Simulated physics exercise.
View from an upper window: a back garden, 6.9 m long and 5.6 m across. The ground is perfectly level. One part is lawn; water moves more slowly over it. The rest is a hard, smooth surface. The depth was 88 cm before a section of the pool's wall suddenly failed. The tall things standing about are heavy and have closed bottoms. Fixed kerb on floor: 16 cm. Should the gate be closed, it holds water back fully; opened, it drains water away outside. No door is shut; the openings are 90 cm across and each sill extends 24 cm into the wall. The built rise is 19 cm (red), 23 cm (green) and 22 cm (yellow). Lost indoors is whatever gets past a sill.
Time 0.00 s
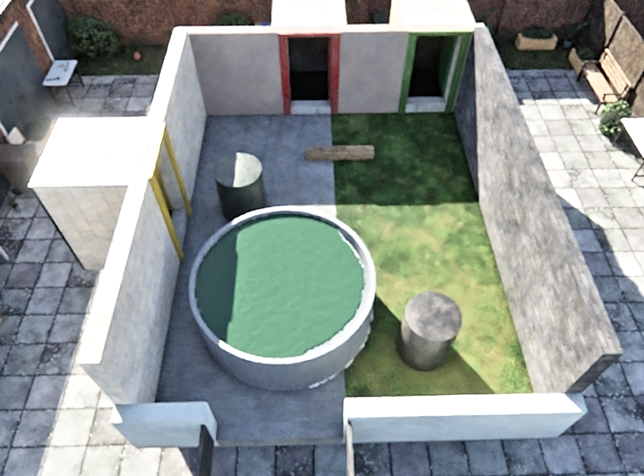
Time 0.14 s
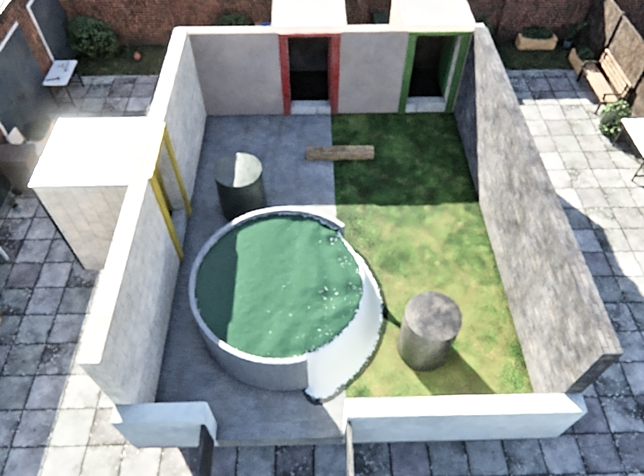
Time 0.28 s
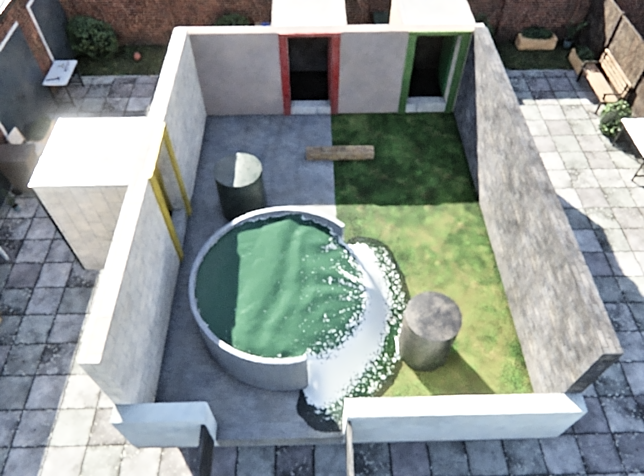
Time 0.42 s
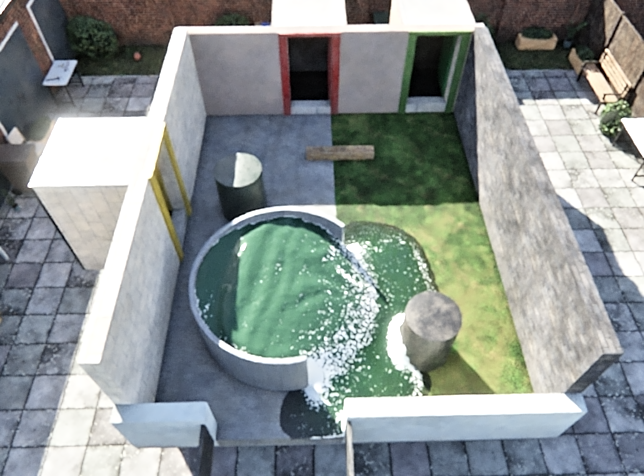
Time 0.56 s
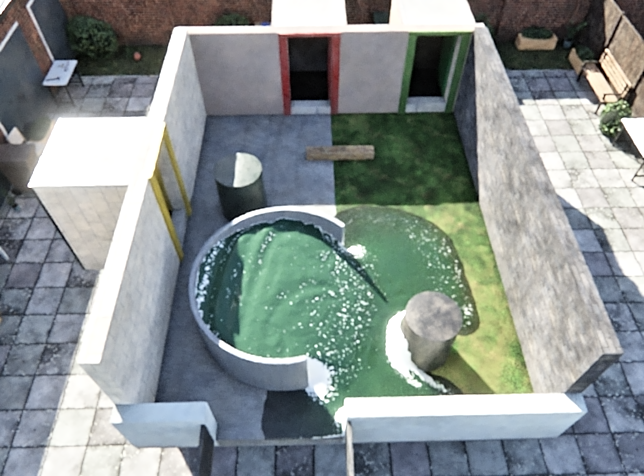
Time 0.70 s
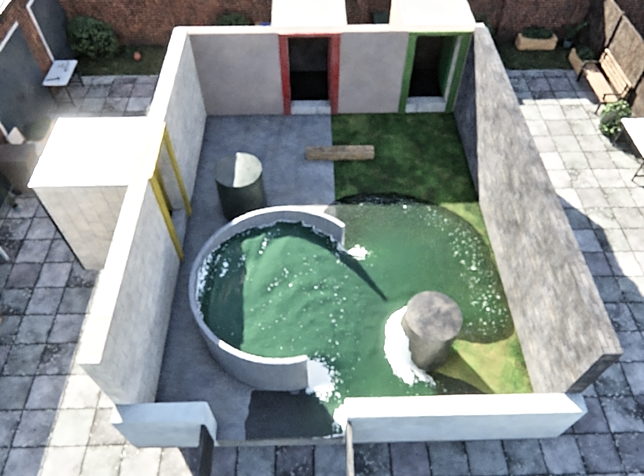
The clip shows a walled yard with a round pool of green water; a section of the pool's right side opens, and foaming water pours out, spreads across the lawn and surrounds a short grey cylinder.
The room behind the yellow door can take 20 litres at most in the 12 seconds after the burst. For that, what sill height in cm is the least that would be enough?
A sill of about 11.5 cm would just do.
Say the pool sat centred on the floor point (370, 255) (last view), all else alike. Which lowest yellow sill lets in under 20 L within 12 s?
At least roughly 11.0 cm high.
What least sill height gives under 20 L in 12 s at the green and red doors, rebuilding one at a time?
About 24 cm at green and 10.0 cm at red.
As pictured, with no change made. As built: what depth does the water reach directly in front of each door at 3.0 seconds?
Reading in centimetres: Red = 0, green = 22, yellow = 0.
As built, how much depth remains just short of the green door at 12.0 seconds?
Depth: Near 14.5 cm.
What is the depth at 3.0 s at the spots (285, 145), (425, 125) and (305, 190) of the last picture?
Ordered as asked: 0, 10, 1 cm.
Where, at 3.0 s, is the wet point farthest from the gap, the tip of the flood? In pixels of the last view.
Lab note: Front tip approx. (454, 113).
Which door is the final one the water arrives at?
It's the yellow door, I'd say.
After 1.4 s water covers 40 % of the floor, deepest (55 cm) near (376, 394); it has not reached the yellow door.
After 3.0 s water covers 55 % of the floor, deepest (42 cm) near (540, 415); it has not reached the yellow door.
After 12.0 s water covers 95 % of the floor, deepest (20 cm) near (458, 128); 13 cm at the yellow door, 0 litres in over its 22 cm sill.
At the yellow door as built, the water arrived by 5.4 s and peaked near 17 cm at 10.2 s.
With a sill of 10.5 cm, 30 litres would have come in within the 12 s; with 14 cm, 5 litres. So under 20 litres takes about 11.5 cm.
